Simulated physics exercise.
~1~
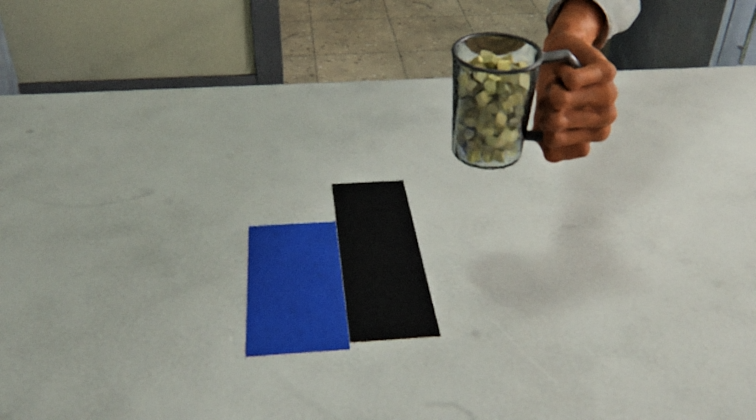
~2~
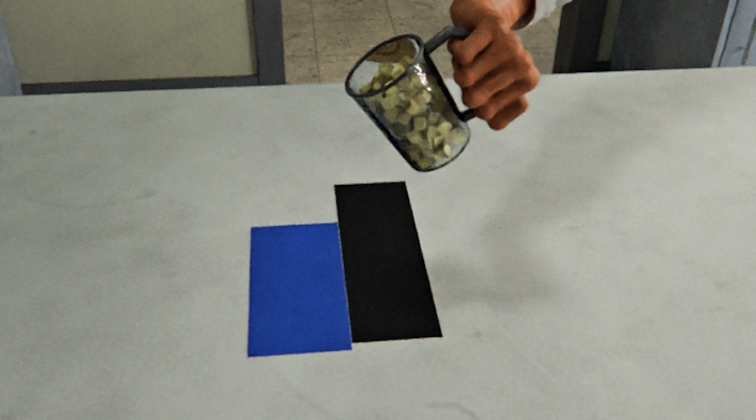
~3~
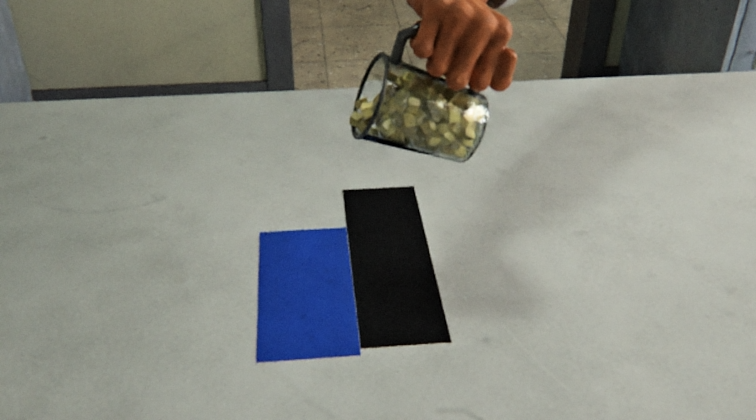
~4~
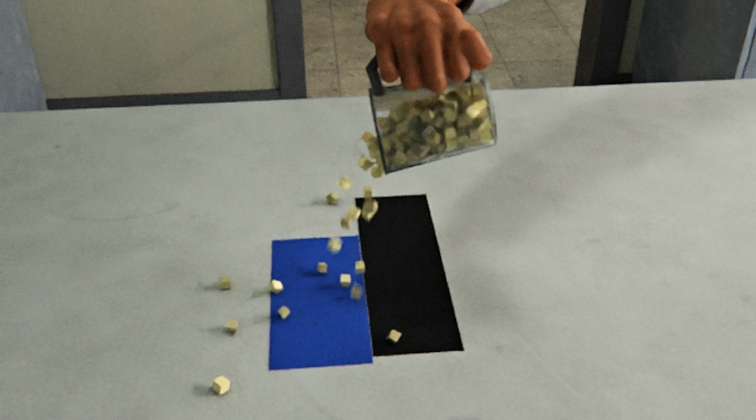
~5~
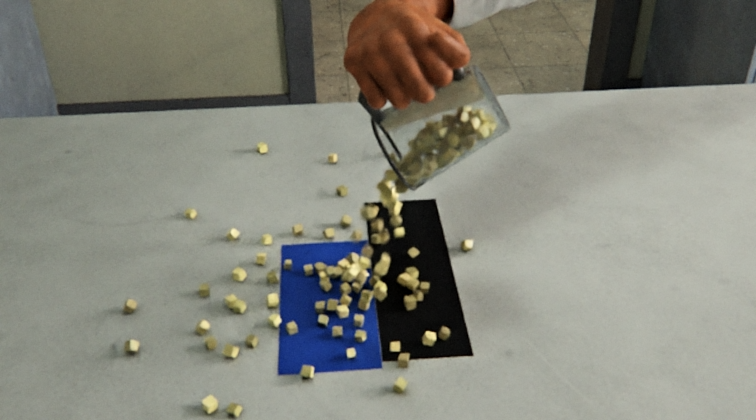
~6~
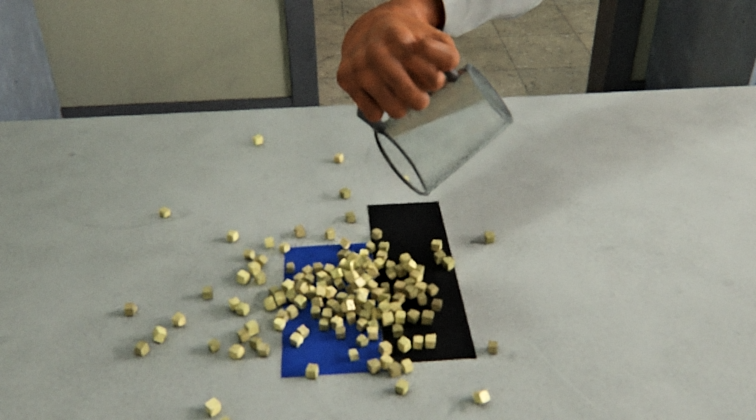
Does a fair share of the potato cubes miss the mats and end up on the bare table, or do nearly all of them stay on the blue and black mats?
A fair share of the cubes misses the mats and ends up on the bare table. The blue mat and the black mat each catch a good share too.
